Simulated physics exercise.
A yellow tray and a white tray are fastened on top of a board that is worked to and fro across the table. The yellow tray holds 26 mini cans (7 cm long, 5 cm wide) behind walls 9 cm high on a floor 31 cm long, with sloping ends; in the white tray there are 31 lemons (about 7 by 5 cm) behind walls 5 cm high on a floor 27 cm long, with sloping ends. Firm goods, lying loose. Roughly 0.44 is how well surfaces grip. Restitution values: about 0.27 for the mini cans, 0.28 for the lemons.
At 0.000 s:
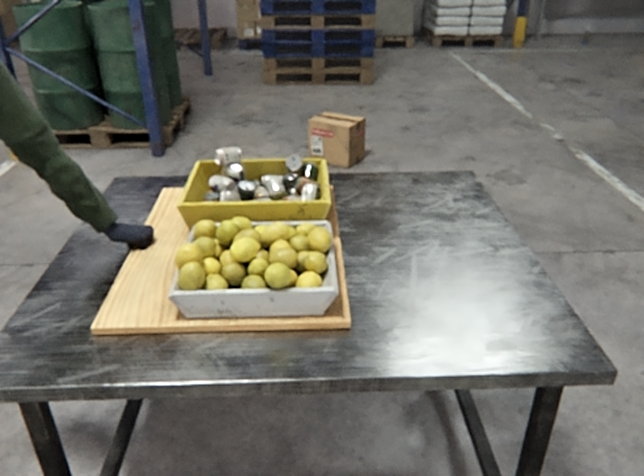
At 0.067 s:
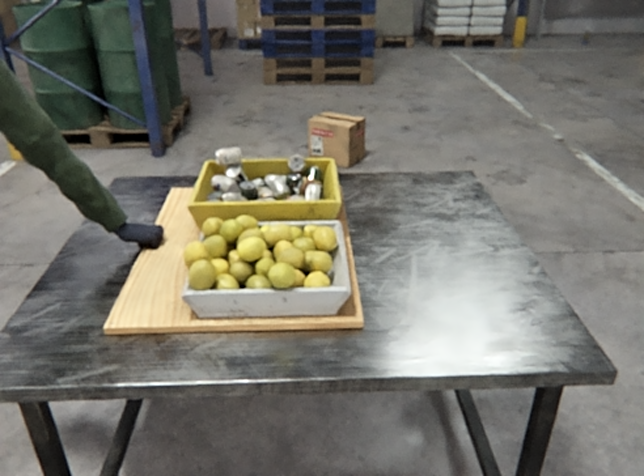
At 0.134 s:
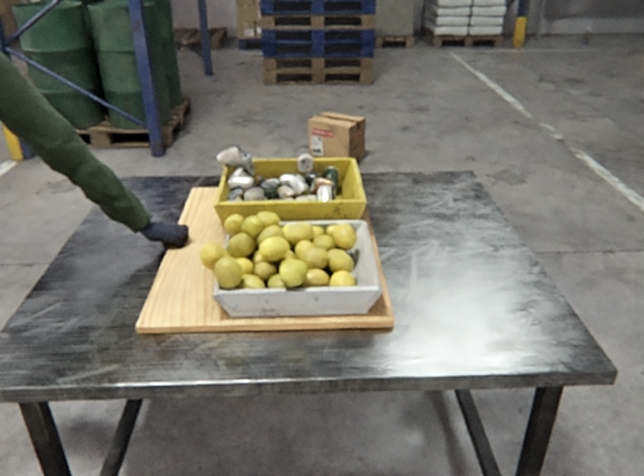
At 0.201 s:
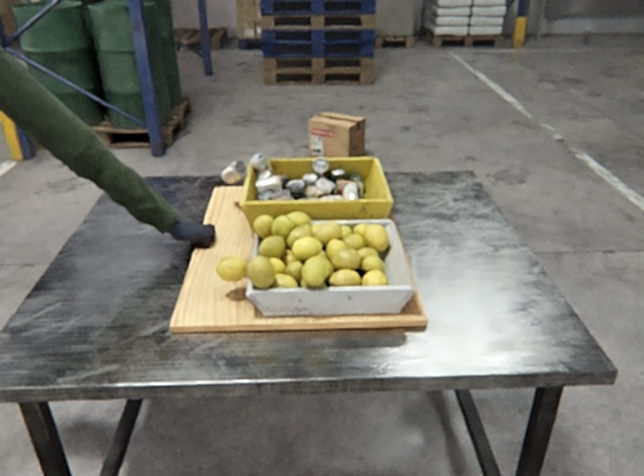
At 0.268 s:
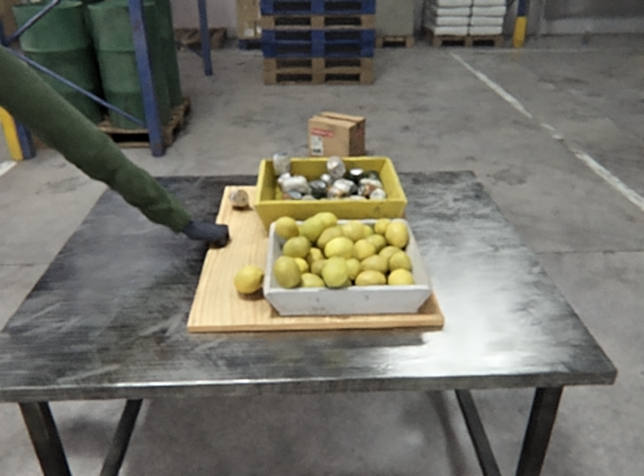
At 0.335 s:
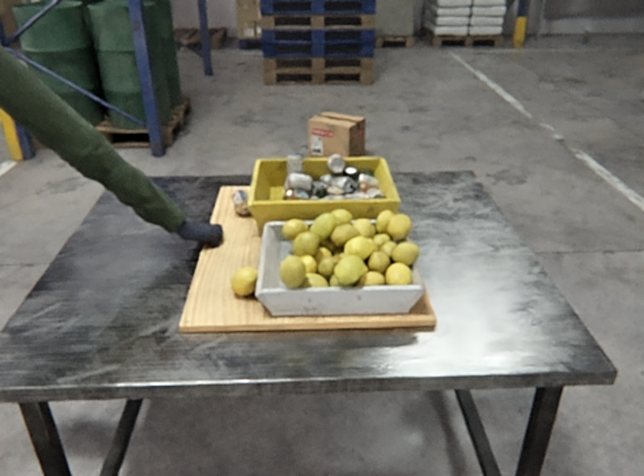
At first, a gloved hand grips the left side of a wooden board carrying a yellow tray of small cans and a white tray of lemons. The arm pushes the board right across the dark table, and a lemon and a can leave their trays, landing on the board, before it shifts slightly back left.
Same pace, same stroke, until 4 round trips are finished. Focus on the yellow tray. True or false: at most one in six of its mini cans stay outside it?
True, fewer than one in six end up outside.
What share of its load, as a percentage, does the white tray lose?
I'd put the white tray at some 40 per cent.
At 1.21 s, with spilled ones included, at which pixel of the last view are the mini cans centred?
Centre approx. (260, 195).
After 0.72 s, yellow tray 25 in, 1 out and white tray 24 in, 7 out.
After 1.21 s, yellow tray 25 in, 1 out and white tray 19 in, 12 out.
After 1.88 s, yellow tray 24 in, 2 out and white tray 19 in, 12 out.
Final count (at 2.75 s), yellow tray 24 in, 2 out and white tray 18 in, 13 out. Asked share, 2 of 26, 8 per cent.
